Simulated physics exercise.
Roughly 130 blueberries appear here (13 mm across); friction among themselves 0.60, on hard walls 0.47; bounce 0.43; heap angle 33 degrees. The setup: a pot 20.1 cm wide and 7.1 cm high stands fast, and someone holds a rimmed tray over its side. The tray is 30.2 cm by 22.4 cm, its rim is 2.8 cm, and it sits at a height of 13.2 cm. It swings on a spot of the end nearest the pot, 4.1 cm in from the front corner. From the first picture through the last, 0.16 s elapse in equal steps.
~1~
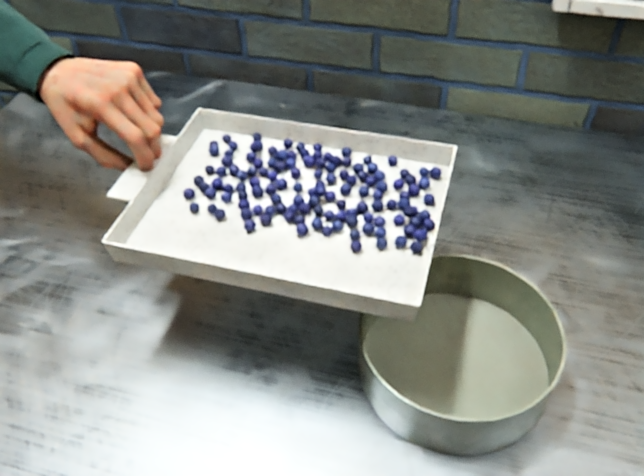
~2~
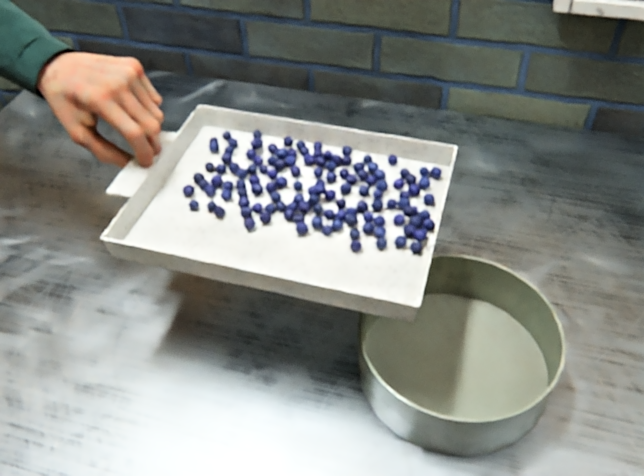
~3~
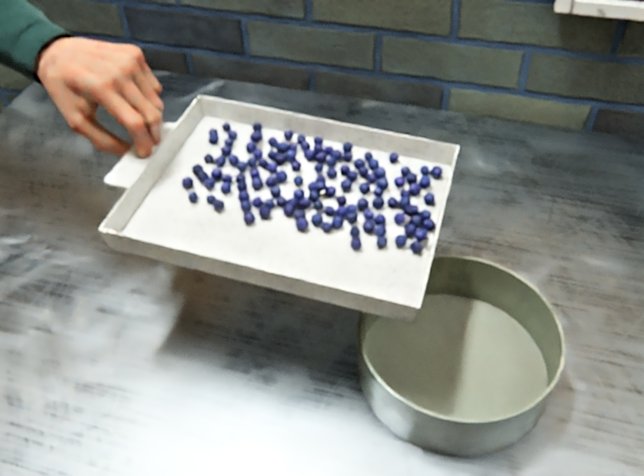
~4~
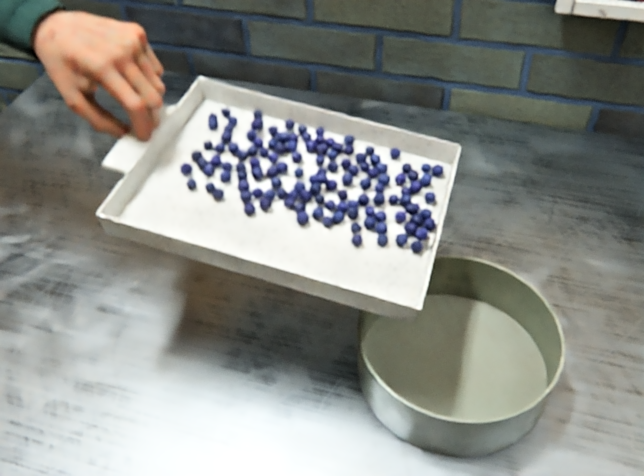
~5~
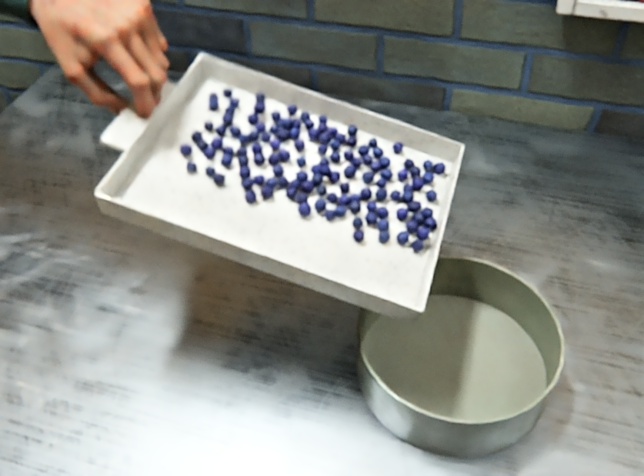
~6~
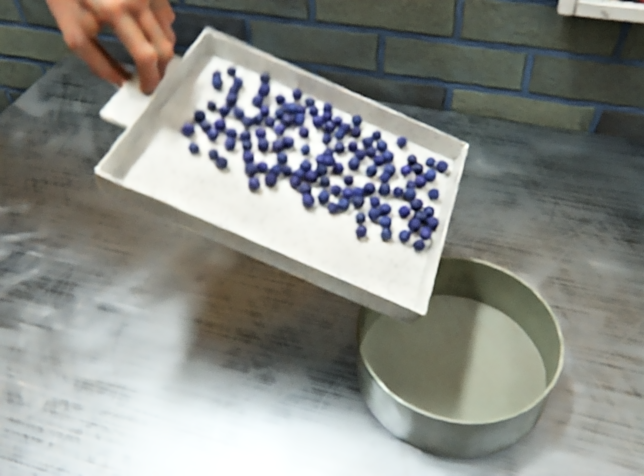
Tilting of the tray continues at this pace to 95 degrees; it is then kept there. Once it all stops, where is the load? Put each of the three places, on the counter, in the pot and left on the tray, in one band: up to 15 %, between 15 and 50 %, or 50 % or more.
Counter: Between 15 and 50 %; pot: 50 % or more; tray: Up to 15 %.
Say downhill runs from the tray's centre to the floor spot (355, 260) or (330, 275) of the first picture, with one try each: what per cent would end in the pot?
Around 75 % for the first direction, around 45 % for the second.
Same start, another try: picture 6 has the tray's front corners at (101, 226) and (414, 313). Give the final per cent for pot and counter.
In the pot: 50 per cent; on the counter: 45 per cent.
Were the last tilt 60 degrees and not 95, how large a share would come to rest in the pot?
It would be near 30 per cent.
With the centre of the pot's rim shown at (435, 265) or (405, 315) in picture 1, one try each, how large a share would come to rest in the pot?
Try one: ~ 25 %; try two: ~ 35 %.
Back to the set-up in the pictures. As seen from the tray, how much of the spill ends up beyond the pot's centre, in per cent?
That comes to roughly 100 percent.
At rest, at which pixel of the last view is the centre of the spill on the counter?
(605, 320), about.
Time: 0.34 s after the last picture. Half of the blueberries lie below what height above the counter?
I'd put it near 20 cm.
Then, 0.21 s after the last picture, tilt 59 degrees; the tray holds 100 %, the pot 0 %.
Then, 0.34 s after the last picture, tilt 84 degrees; the tray holds 100 %, the pot 0 %.
Then, 0.61 s after the last picture, tilt 95 degrees; the tray holds 10 %, the pot 60 %.
In the end, counter 25 %, pot 75 %, tray 0 %.
